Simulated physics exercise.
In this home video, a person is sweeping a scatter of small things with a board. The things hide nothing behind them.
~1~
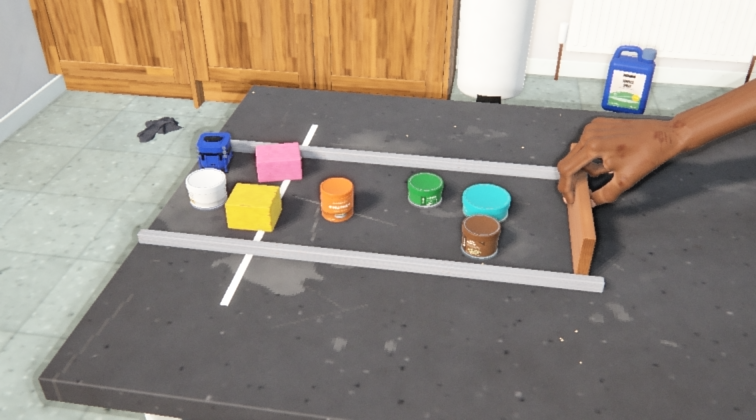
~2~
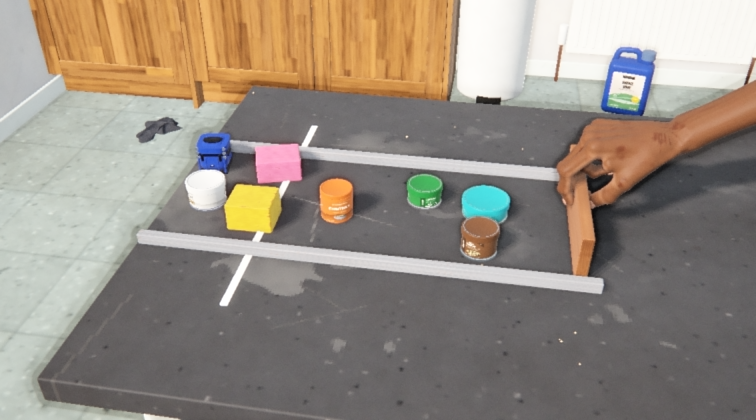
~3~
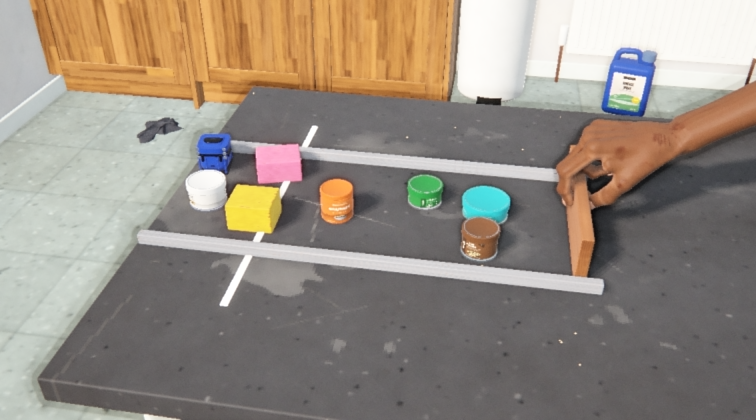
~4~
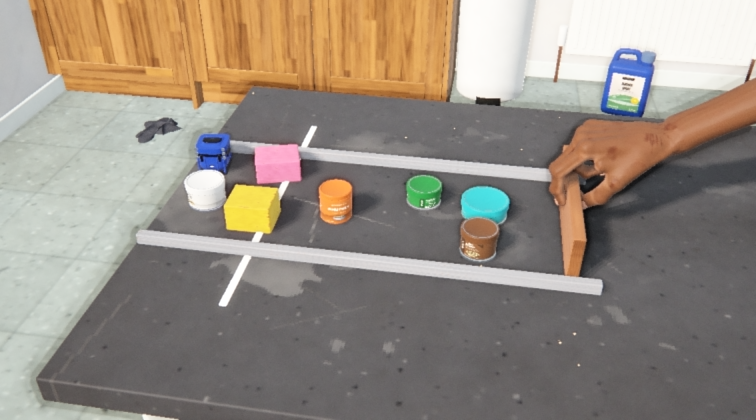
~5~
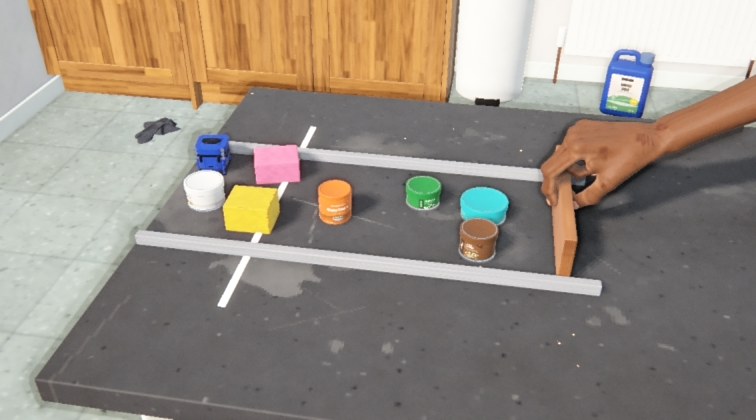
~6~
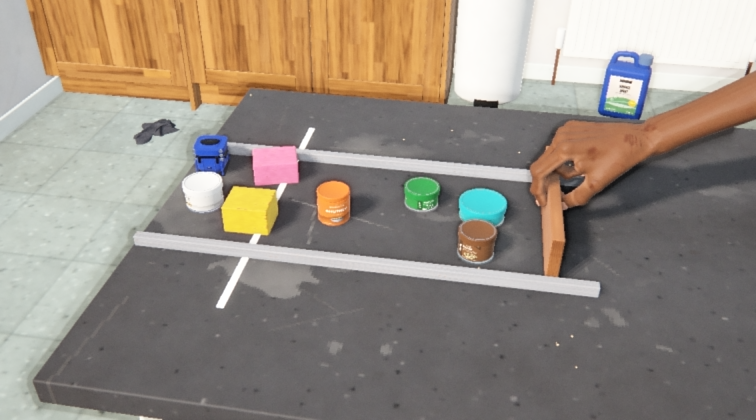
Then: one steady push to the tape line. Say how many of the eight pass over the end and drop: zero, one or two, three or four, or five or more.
Dropped off the end are no pieces at all.
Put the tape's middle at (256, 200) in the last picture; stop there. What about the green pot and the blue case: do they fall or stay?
I'd say the green pot stays up, while the blue case does not stay.
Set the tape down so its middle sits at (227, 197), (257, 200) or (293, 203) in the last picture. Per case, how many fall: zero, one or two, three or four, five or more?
One after another: Either one or two; just one or two; none at all.
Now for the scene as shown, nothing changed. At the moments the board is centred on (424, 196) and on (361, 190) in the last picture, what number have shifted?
I get 3 at the one place and 4 at the other.
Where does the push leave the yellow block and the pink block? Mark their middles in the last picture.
First (210, 205), then (235, 163).
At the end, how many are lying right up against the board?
It's touching 4 at the end.
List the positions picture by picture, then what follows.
In the first frame, blue case (215, 152); white tin (207, 190); pink block (279, 162); board (579, 206); tape (278, 198).
In the second frame, white tin (207, 191); brown pot (480, 238).
In the third frame, pink block (279, 164); green pot (425, 192).
In the fourth frame, blue case (214, 153); orange tub (336, 202).
In the fifth frame, white tin (205, 192); yellow block (252, 209).
In the sixth frame, blue case (212, 155); white tin (204, 193); pink block (276, 166); board (551, 209); tape (274, 201).
Soon after, none off yet; blue case at rest near (212, 155); white tin at rest near (204, 193); pink block at rest near (276, 166).
In the end, the number that fall off is zero.
